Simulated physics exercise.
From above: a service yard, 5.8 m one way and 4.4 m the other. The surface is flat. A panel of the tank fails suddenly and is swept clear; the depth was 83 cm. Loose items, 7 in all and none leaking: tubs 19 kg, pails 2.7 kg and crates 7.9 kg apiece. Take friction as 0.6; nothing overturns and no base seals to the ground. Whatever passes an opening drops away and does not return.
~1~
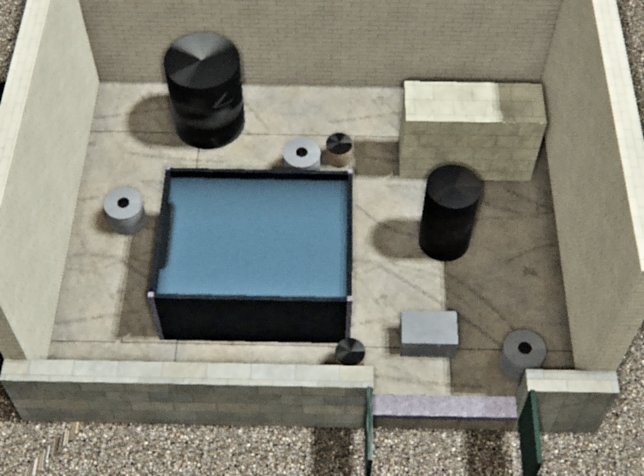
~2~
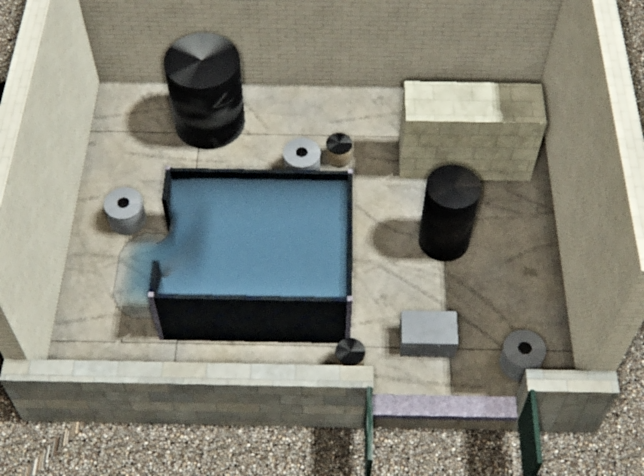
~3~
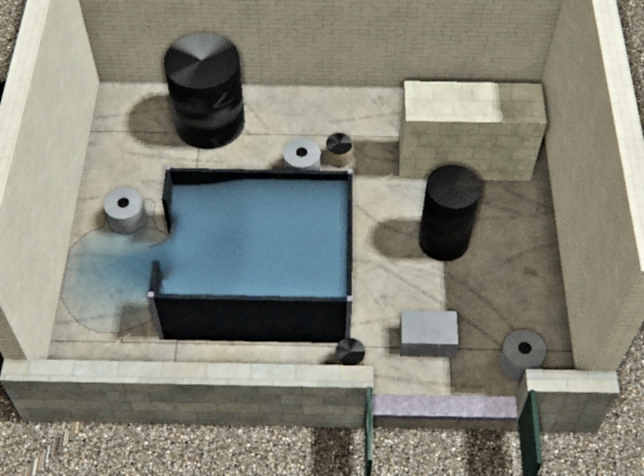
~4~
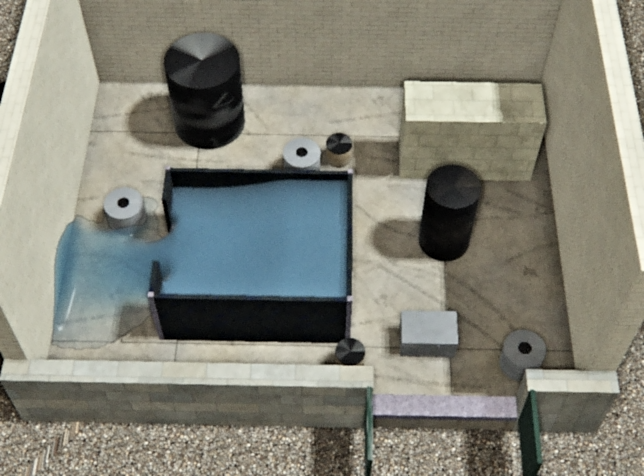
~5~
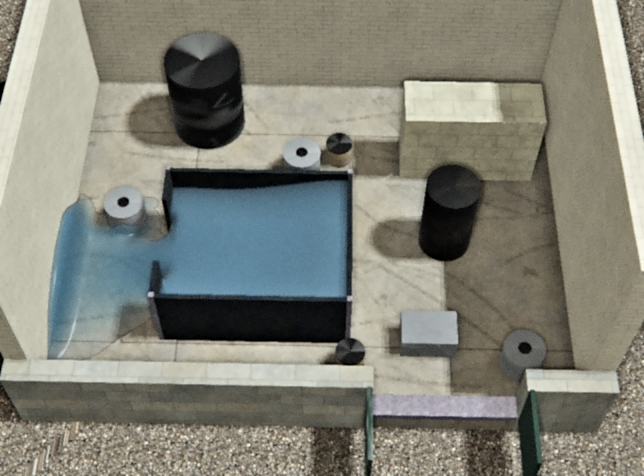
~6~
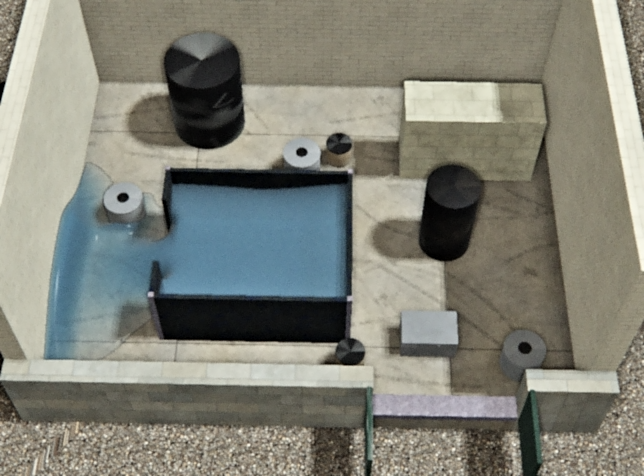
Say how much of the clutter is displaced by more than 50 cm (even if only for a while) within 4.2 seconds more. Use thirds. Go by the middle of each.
It is one to two thirds.
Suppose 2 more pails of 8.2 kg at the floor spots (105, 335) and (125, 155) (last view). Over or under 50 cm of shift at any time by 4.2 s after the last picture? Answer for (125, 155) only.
Answer: More.
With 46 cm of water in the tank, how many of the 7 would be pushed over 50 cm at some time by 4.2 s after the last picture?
Then 2.
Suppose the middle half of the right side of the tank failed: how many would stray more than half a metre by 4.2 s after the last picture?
Then 5.
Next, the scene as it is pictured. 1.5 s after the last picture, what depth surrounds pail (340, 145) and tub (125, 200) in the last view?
About 0 and 6 cm.
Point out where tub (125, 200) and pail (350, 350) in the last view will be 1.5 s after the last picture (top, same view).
Around (170, 161) and (417, 359).
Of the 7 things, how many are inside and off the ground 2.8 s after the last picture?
I count 2.
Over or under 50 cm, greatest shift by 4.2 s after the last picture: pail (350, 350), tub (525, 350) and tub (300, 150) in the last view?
In turn: More, over, under.
Then, 0.4 s after the last picture 0 of 7 are over 50 cm from their spots; 0 afloat.
Then, 1.5 s after the last picture 2 of 7 are over 50 cm from their spots; 0 afloat.
Then, 2.8 s after the last picture 3 of 7 are over 50 cm from their spots; 2 afloat.
Then, 4.2 s after the last picture 4 of 7 are over 50 cm from their spots, and 4 have been at some point; 1 afloat.
